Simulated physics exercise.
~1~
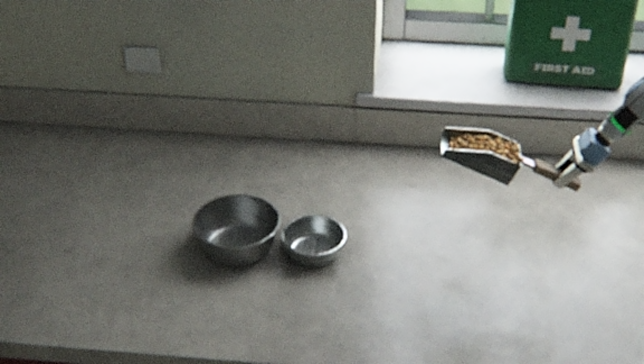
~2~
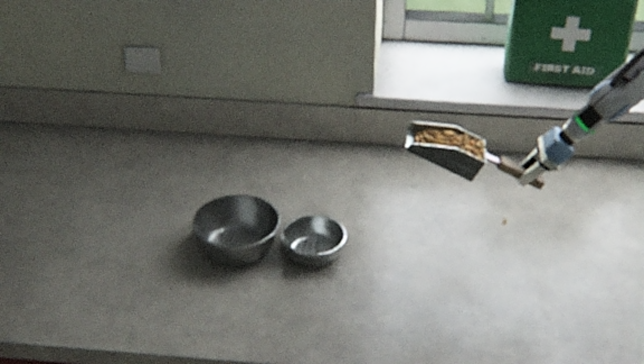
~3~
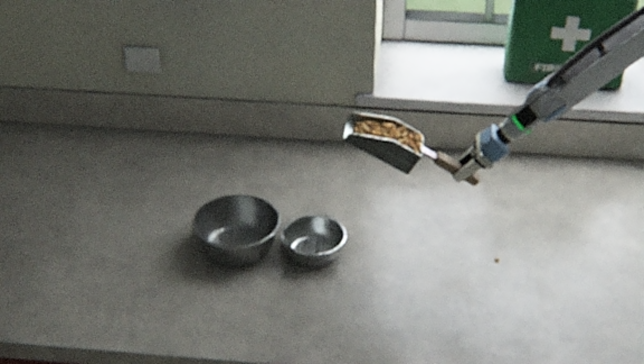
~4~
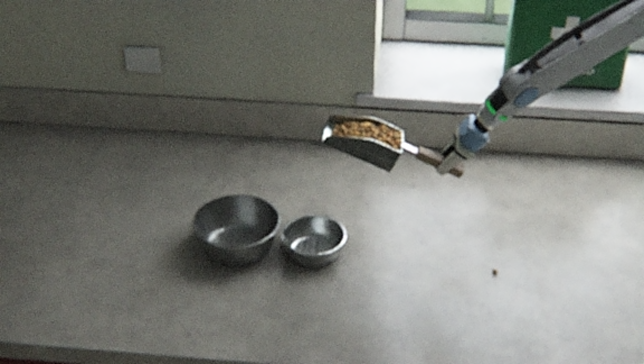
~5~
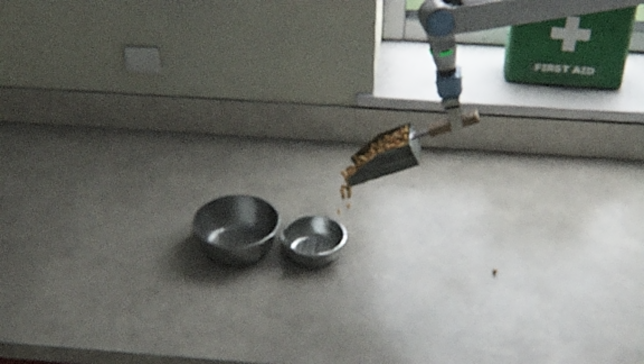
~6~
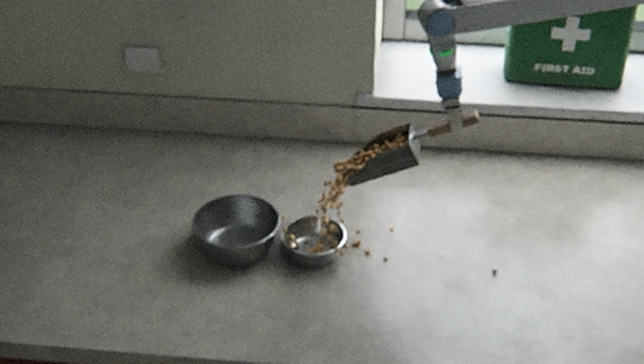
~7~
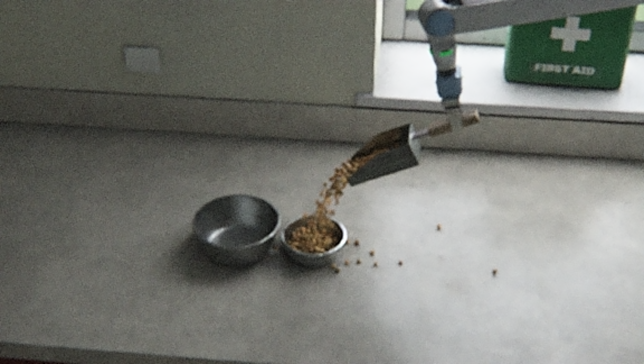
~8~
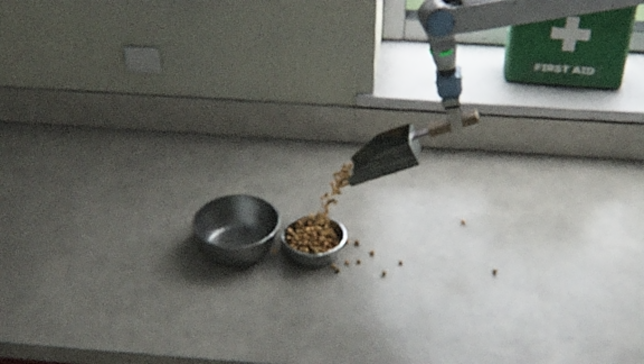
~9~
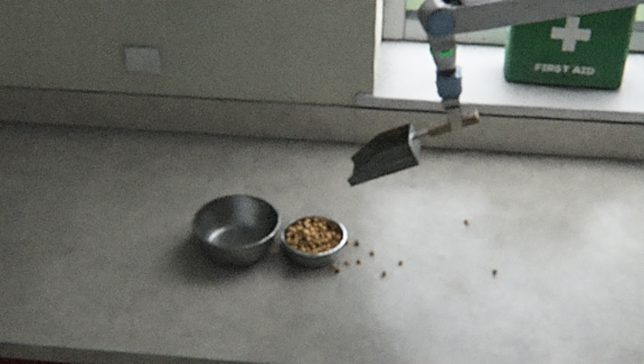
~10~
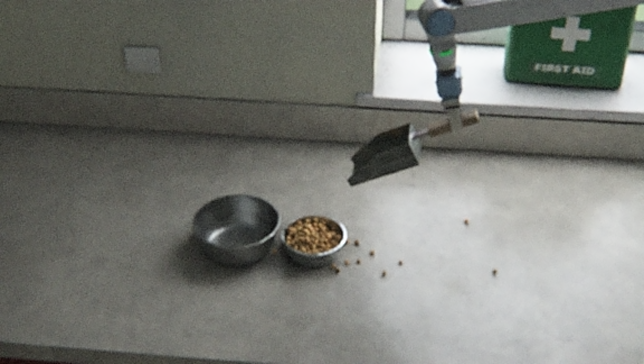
The clip opens on a grey tabletop with two metal bowls, a larger one on the left and a smaller one beside it, while a robot arm at the right holds a metal scoop full of dried chickpeas. The arm carries the scoop left toward the bowls, and a stray piece drops onto the table. The scoop then tips forward, and the first chickpeas slide off its lip. A thick stream pours into the smaller bowl, with several pieces scattering to its right. The flow thins and stops, leaving the smaller bowl full, the larger bowl empty and the emptied scoop tilted motionless above.
